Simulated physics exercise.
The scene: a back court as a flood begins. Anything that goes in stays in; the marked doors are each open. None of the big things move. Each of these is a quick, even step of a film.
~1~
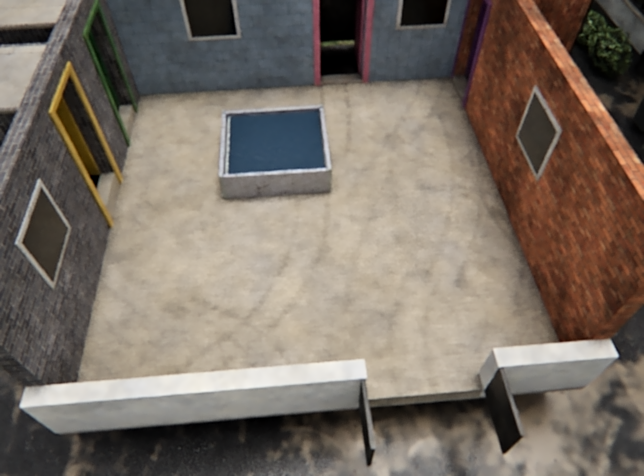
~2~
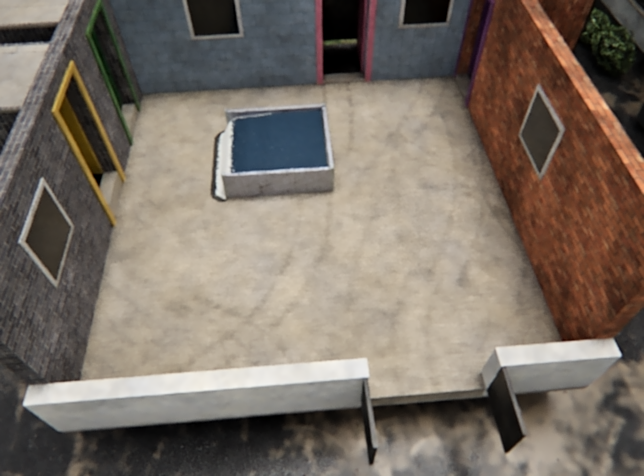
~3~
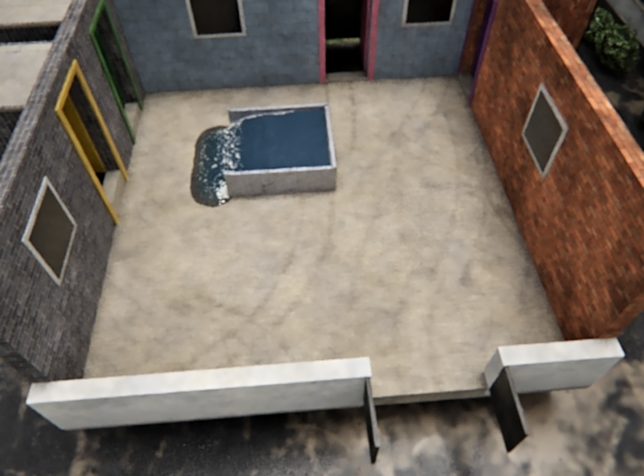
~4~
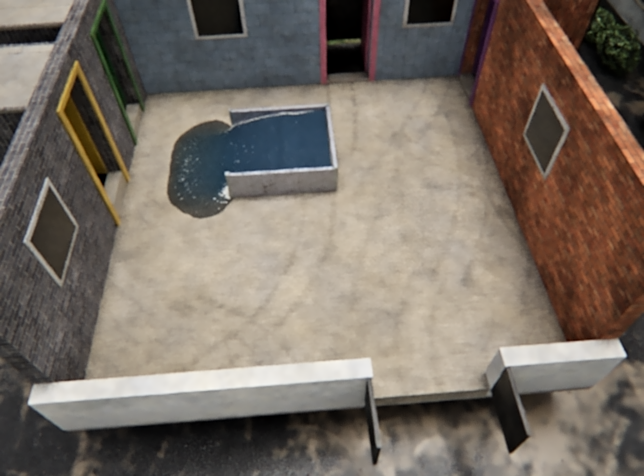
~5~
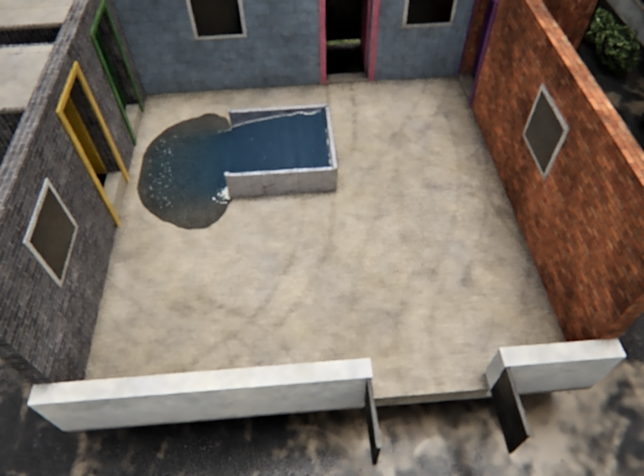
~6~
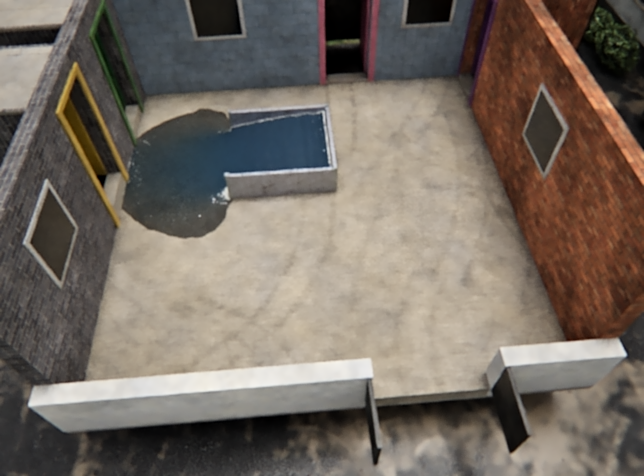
Water poured out of the left side of a raised tank in a walled courtyard, spreading across the pale floor in a widening, rounded pool until it was beside the yellow-framed doorway on the left.
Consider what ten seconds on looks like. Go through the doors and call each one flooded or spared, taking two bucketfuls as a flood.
Green door: Spared, yellow door: Spared, pink door: Spared, purple door: Spared.
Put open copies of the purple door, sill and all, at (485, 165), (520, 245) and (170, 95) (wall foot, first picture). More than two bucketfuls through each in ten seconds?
In order: Falls short, falls short, exceeds it.
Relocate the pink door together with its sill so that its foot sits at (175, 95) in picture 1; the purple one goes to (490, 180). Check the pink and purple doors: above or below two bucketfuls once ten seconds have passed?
Pink is flooded, purple is not flooded.
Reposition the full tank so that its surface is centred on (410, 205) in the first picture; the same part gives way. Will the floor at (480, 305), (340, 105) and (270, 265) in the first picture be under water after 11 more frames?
In turn: No water, clear, flooded.
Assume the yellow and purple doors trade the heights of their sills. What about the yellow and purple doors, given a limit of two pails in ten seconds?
Yellow goes past the mark, purple falls short.
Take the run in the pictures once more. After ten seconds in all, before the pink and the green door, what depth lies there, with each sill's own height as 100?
In order: Roughly 50 and 20 in a hundred.
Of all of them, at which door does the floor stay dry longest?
My answer: The purple door.
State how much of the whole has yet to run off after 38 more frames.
My reading is around 100 percent.
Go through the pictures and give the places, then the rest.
The first picture shows still water in the tank at (274, 143).
In the second picture, water pours out at (230, 156) and has run to (220, 198).
In the third picture, water pours out at (233, 157) and has run to (212, 203).
In the fourth picture, the front is at (189, 208), out from the gap at (234, 158).
In the fifth picture, water pours out at (234, 159) and has run to (145, 196).
In the sixth picture, water pours out at (234, 159) and has run to (124, 201).
A moment on, water covers 15 % of the floor; the green door wet at the sill, nothing in, the yellow door wet at the sill, nothing in, the pink door not reached, the purple door not reached.
Next, water covers 20 % of the floor; the green door wet at the sill, nothing in, the yellow door wet at the sill, nothing in, the pink door not reached, the purple door not reached.
Then, water covers 35 % of the floor; the green door wet at the sill, nothing in, the yellow door wet at the sill, nothing in, the pink door not reached, the purple door not reached.
Later, water covers 60 % of the floor; the green door wet at the sill, nothing in, the yellow door wet at the sill, nothing in, the pink door wet at the sill, nothing in, the purple door wet at the sill, nothing in.
In the end, water covers 90 % of the floor; the green door wet at the sill, nothing in, the yellow door wet at the sill, nothing in, the pink door wet at the sill, nothing in, the purple door under two buckets in.
